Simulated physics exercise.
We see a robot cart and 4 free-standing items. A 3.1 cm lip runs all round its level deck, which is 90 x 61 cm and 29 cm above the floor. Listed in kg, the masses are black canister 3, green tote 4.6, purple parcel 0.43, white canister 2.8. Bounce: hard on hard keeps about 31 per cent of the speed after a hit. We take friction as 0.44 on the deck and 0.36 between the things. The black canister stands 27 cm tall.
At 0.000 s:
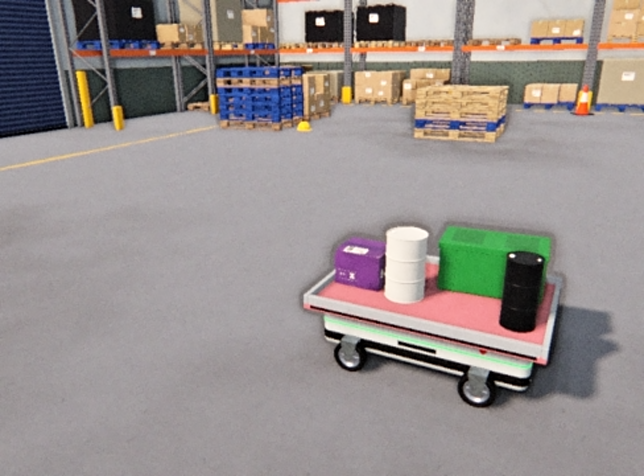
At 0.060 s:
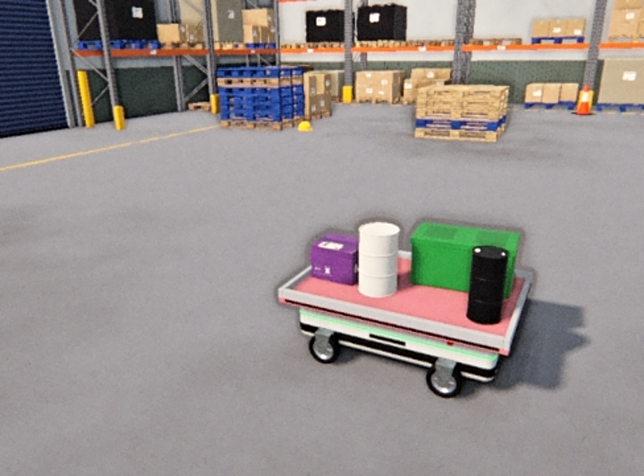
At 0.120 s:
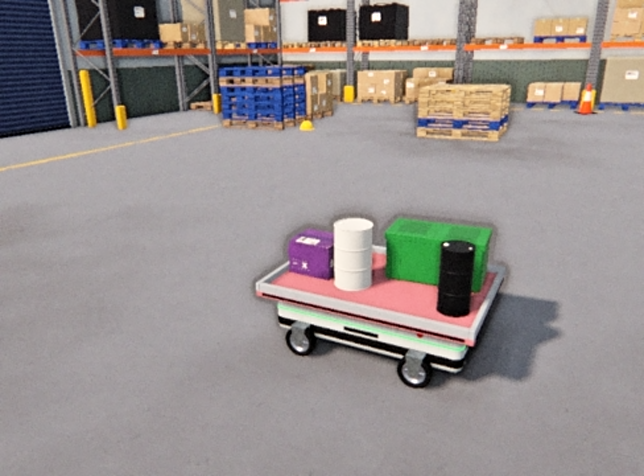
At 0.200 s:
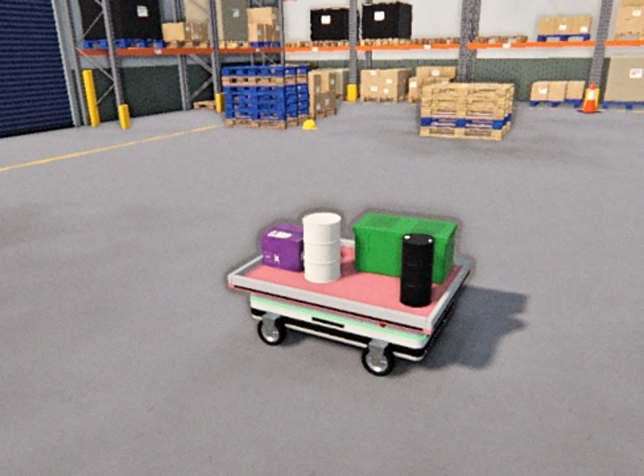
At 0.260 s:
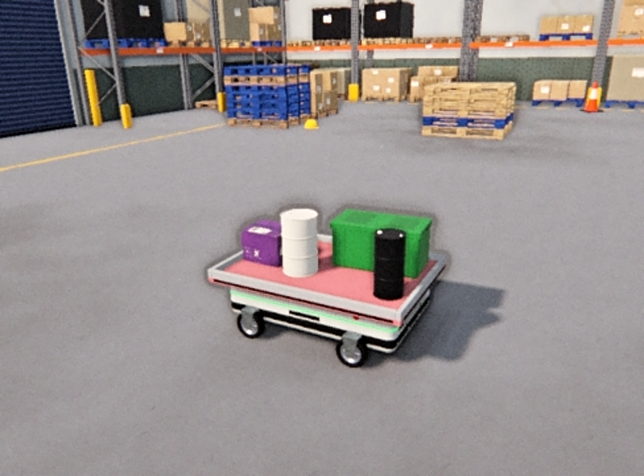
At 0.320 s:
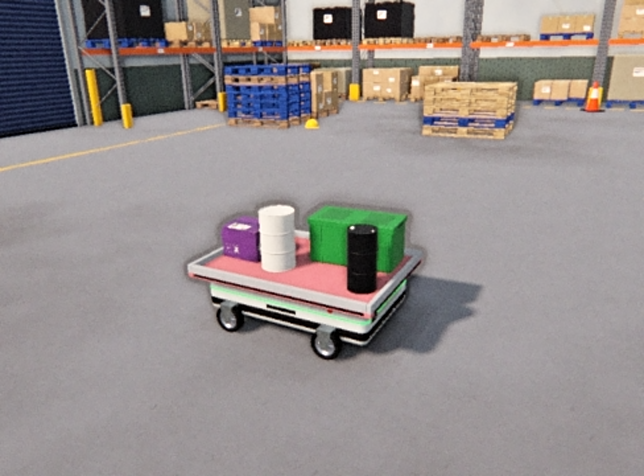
At first, a low wheeled cart with a rimmed pink deck stands at the right on a warehouse floor, carrying a purple parcel, a white canister, a green tote and a black canister. It then rolls steadily leftward and slightly away, ending left of centre with all four items still upright in the same arrangement.
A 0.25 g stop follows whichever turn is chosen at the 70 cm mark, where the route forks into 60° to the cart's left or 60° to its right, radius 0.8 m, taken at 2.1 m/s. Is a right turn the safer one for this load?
No, left is safer.
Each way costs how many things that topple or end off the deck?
The left turn costs 0 and the right turn costs 2.
Turning left. By 0.52 s, cart 109 cm along, turned 17°; green tote 2 cm from its spot near (273, 229); purple parcel 14 cm from its spot; white canister 8 cm from its spot.
By 0.72 s, cart 151 cm along, turned 48°; green tote 6 cm from its spot near (176, 231); purple parcel tilted 8°; white canister 24 cm from its spot.
By 1.02 s, cart 212 cm along, turned 60°; green tote 5 cm from its spot near (33, 258); black canister 5 cm from its spot near (79, 266); white canister 28 cm from its spot.
When it is over (2.2 s), not toppled but over 10 cm from the start, purple parcel and white canister; the other 2 within 10 cm of the start.
Turning right instead, black canister and white canister tipped over or off the deck, 2 of 4 in all.
